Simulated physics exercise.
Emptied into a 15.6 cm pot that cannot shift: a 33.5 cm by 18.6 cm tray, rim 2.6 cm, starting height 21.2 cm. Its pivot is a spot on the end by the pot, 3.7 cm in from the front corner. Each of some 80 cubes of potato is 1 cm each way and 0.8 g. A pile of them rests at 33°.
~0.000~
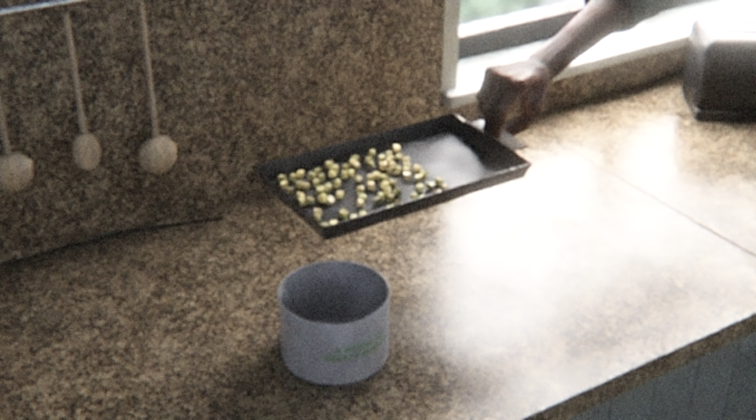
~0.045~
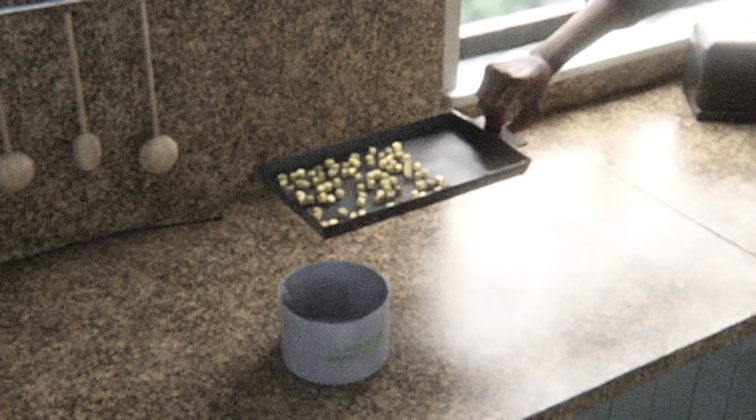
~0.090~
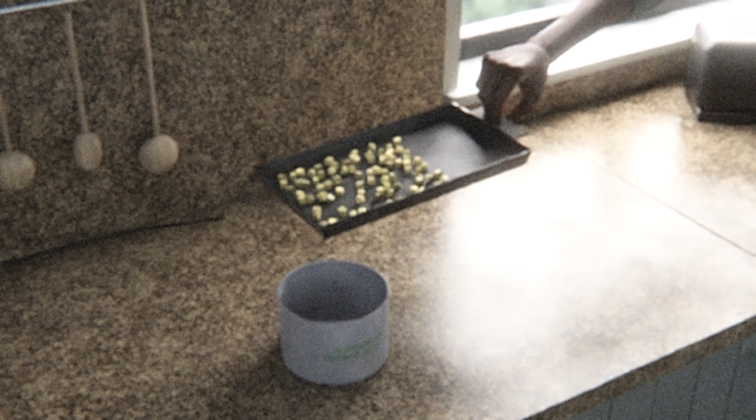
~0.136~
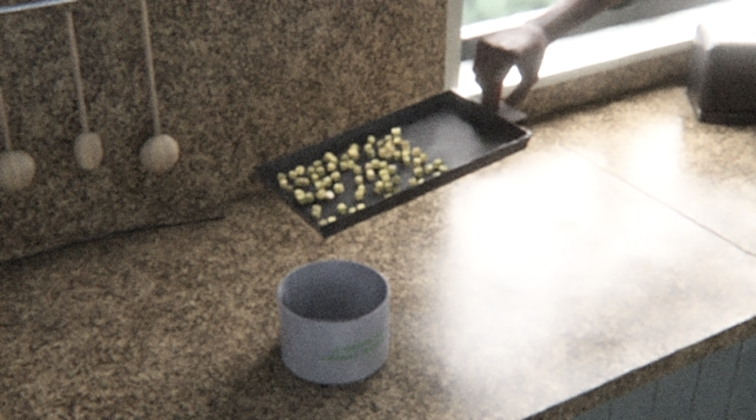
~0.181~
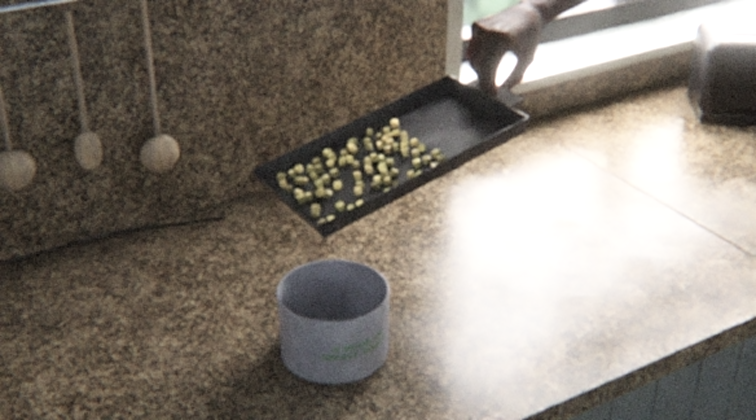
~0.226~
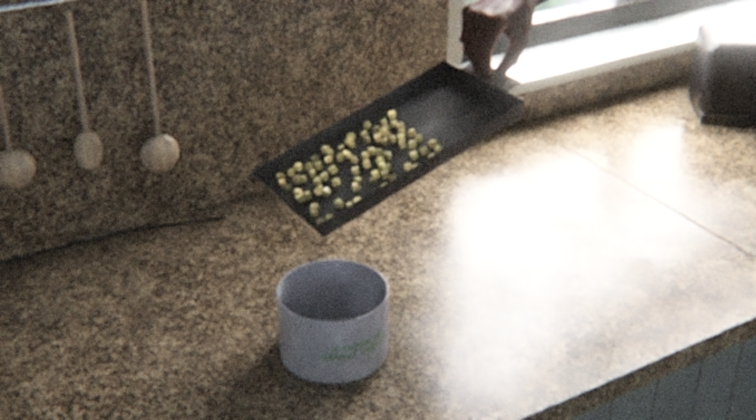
A hand holds a dark rectangular tray of small pale yellow-green pieces nearly level above a speckled counter, behind a round grey pot. The hand then lifts the tray's right end, slowly at first and then faster, tilting it down toward the left while the pieces stay clustered on it.
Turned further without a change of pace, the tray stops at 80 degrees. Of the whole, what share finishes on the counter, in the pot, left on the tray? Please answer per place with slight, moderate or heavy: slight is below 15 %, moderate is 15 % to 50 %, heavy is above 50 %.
Per place: Counter heavy, pot slight, left on the tray moderate.
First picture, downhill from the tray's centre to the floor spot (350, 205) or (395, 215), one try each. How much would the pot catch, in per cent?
Roughly 10 % for the first direction, roughly 20 % for the second.
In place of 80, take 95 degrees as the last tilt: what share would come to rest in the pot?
Around 5 %, I reckon.
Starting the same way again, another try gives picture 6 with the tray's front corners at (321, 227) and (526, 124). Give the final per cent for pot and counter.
Pot: 20, counter: 55.
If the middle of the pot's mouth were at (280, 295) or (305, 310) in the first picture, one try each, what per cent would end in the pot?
Close to 30 in a hundred, then close to 10 in a hundred.
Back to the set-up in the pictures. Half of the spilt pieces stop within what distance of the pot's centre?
I'd say close to 22 centimetres.
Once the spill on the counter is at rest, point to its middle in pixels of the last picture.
You'll find it at about pixel (177, 347).
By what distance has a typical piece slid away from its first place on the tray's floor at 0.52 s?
It has moved some 3 cm from its start.
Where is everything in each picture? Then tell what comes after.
Tray tilt 0 degrees, front corners at (325, 224) and (525, 162); middle of the pieces at (359, 179); pot at (334, 291), in the first frame.
Tray tilt 1 degrees, front corners at (324, 223) and (526, 159); middle of the pieces at (359, 178), in the second frame.
Tray tilt 4 degrees, front corners at (323, 223) and (526, 149), lowest corner left back; middle of the pieces at (359, 175), in the third frame.
Tray tilt 8 degrees, front corners at (322, 223) and (524, 134), lowest corner left back; middle of the pieces at (358, 170), in the fourth frame.
Tray tilt 13 degrees, front corners at (320, 222) and (522, 117), lowest corner left back; middle of the pieces at (356, 165), in the fifth frame.
Tray tilt 17 degrees, front corners at (318, 222) and (517, 101), lowest corner left back; middle of the pieces at (354, 160); pot at (333, 289). Its pace works out near 105 degrees a second, in the sixth frame.
After 0.52 s, tilt 48 degrees; the tray holds 100 %, the pot 0 %.
Then, at 0.72 s, tilt 69 degrees; the tray holds 100 %, the pot 0 %.
After 1.04 s, tilt 80 degrees; the tray holds 35 %, the pot 0 %.
In the end, at 2.2 s, counter 65 %, pot 0 %, tray 35 %.
